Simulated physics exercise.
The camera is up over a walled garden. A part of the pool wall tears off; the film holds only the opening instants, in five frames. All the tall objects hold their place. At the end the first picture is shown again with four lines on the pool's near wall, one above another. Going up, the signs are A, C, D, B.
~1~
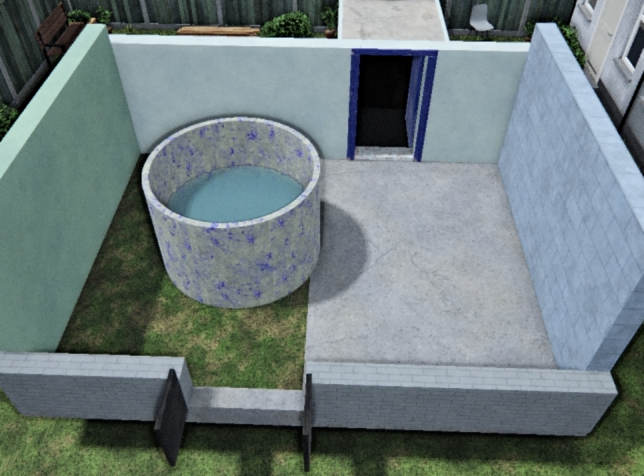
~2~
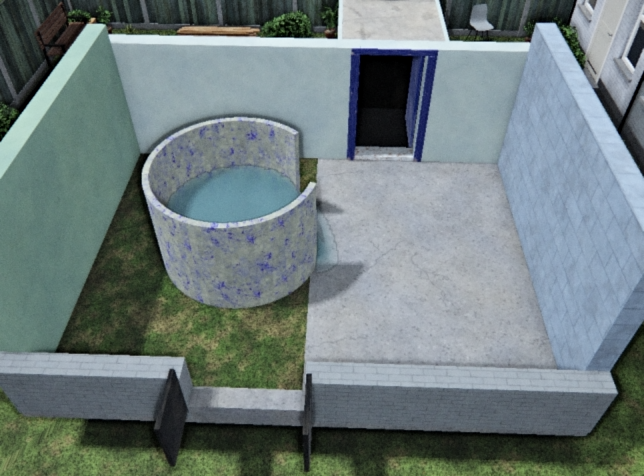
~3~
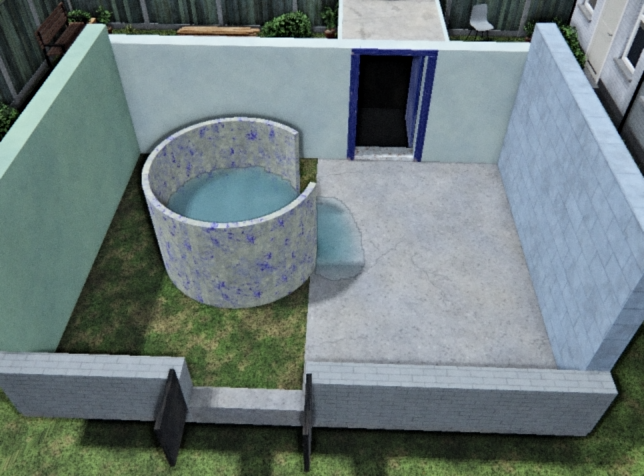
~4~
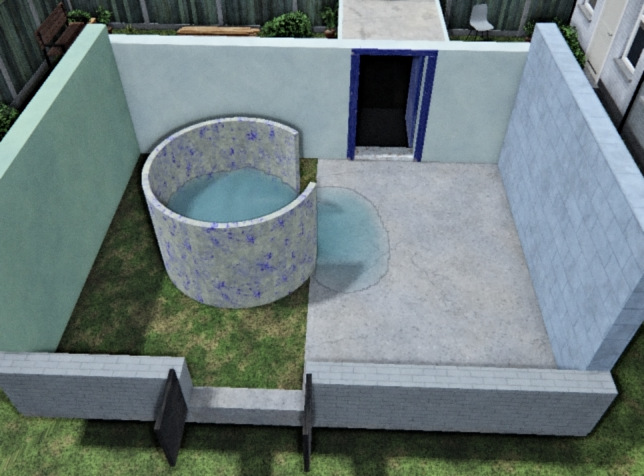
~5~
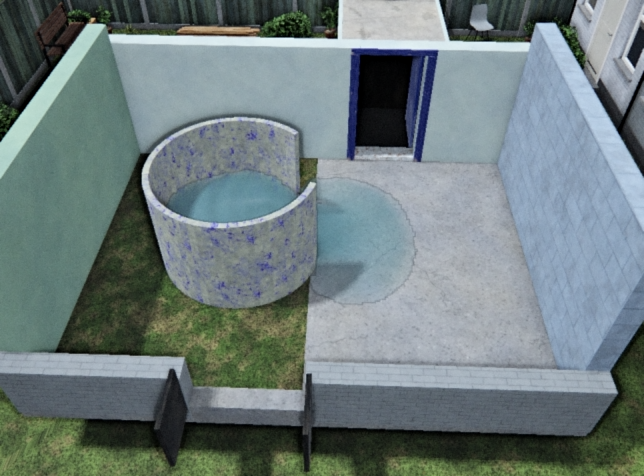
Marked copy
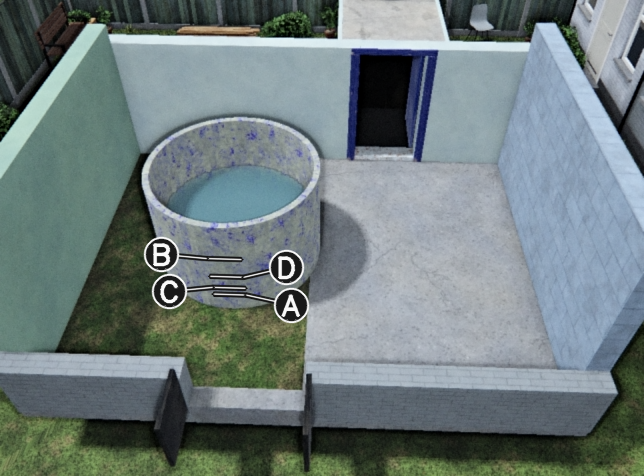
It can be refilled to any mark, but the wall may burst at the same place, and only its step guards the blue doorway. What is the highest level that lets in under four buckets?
The limit is C.
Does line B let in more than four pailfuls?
Yes.
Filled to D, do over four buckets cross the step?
Yes, it does.
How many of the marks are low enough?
Two.
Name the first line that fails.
D it is.
On the marked copy, A at (230, 294); B at (223, 259); C at (228, 287); D at (227, 276); from the bottom up A, C, D, B.
With A, nothing gets over.
With B, dozens of bucketfuls pour in.
With C, a bucket or two gets in.
With D, about 11 bucketfuls get in.
